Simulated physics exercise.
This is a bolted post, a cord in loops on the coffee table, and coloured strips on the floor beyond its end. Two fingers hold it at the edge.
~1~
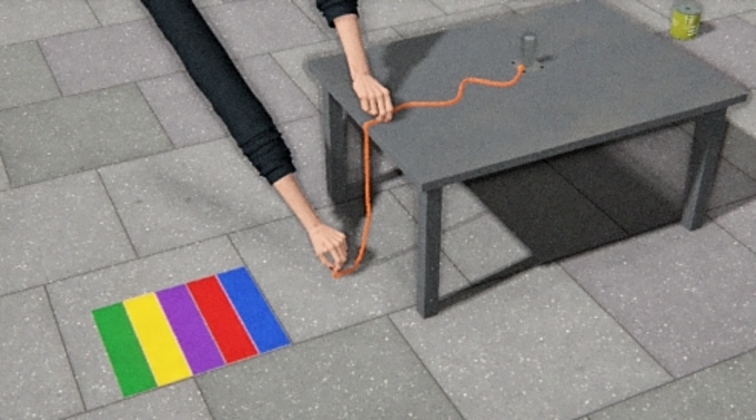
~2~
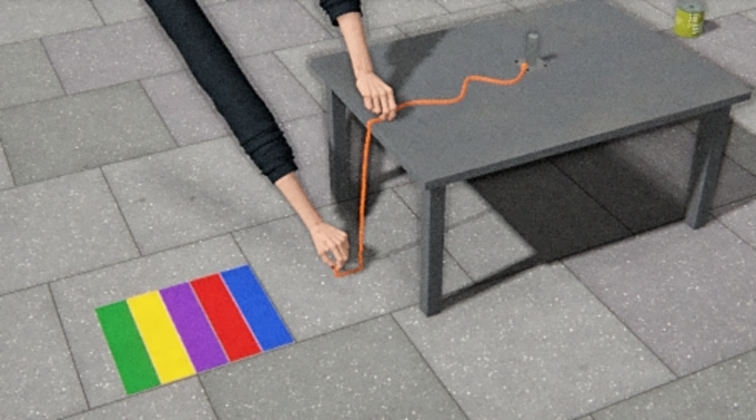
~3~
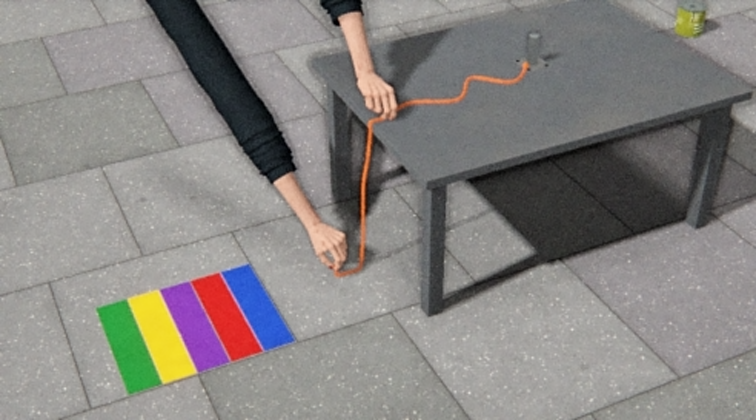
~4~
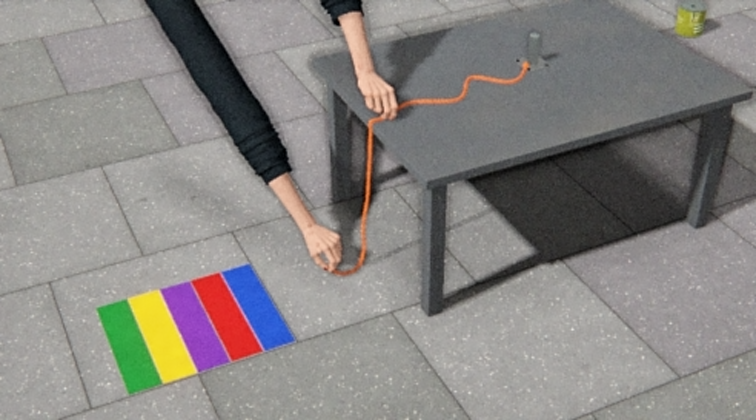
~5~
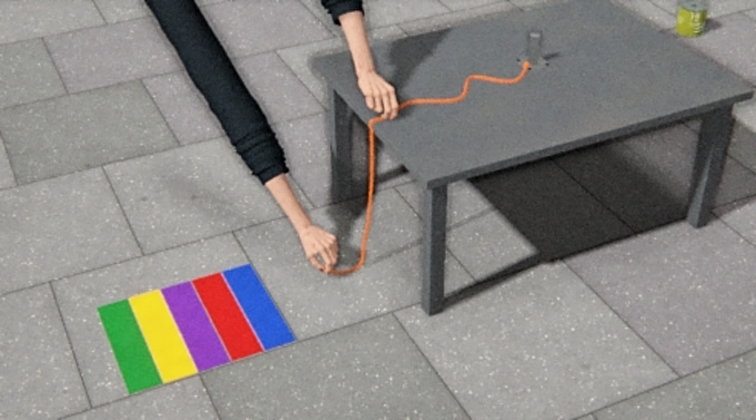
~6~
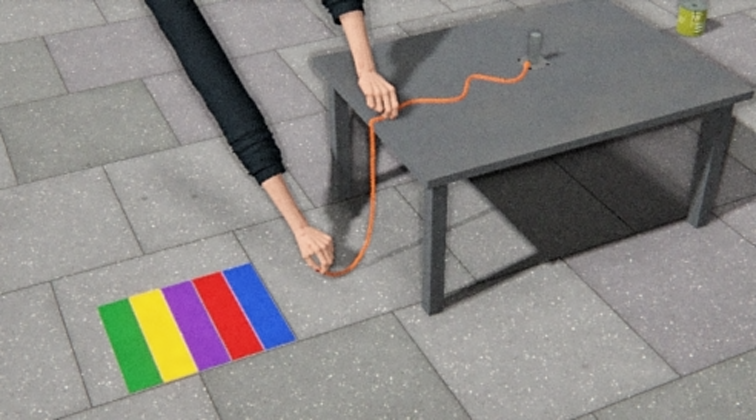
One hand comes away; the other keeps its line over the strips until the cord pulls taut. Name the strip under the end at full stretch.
Over purple.
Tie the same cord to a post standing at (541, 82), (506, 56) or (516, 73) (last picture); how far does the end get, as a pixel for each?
About (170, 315), (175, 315) and (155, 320).
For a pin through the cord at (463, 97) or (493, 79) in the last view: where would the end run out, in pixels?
In that order: (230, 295) and (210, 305).
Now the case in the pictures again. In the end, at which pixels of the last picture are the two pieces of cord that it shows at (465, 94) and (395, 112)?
The first at (433, 97), the second at (362, 129).
Soon after, end near (237, 296); over red.
Then, end near (208, 304); over red.
At full stretch, end near (190, 310); over purple. The end stops over the purple strip.
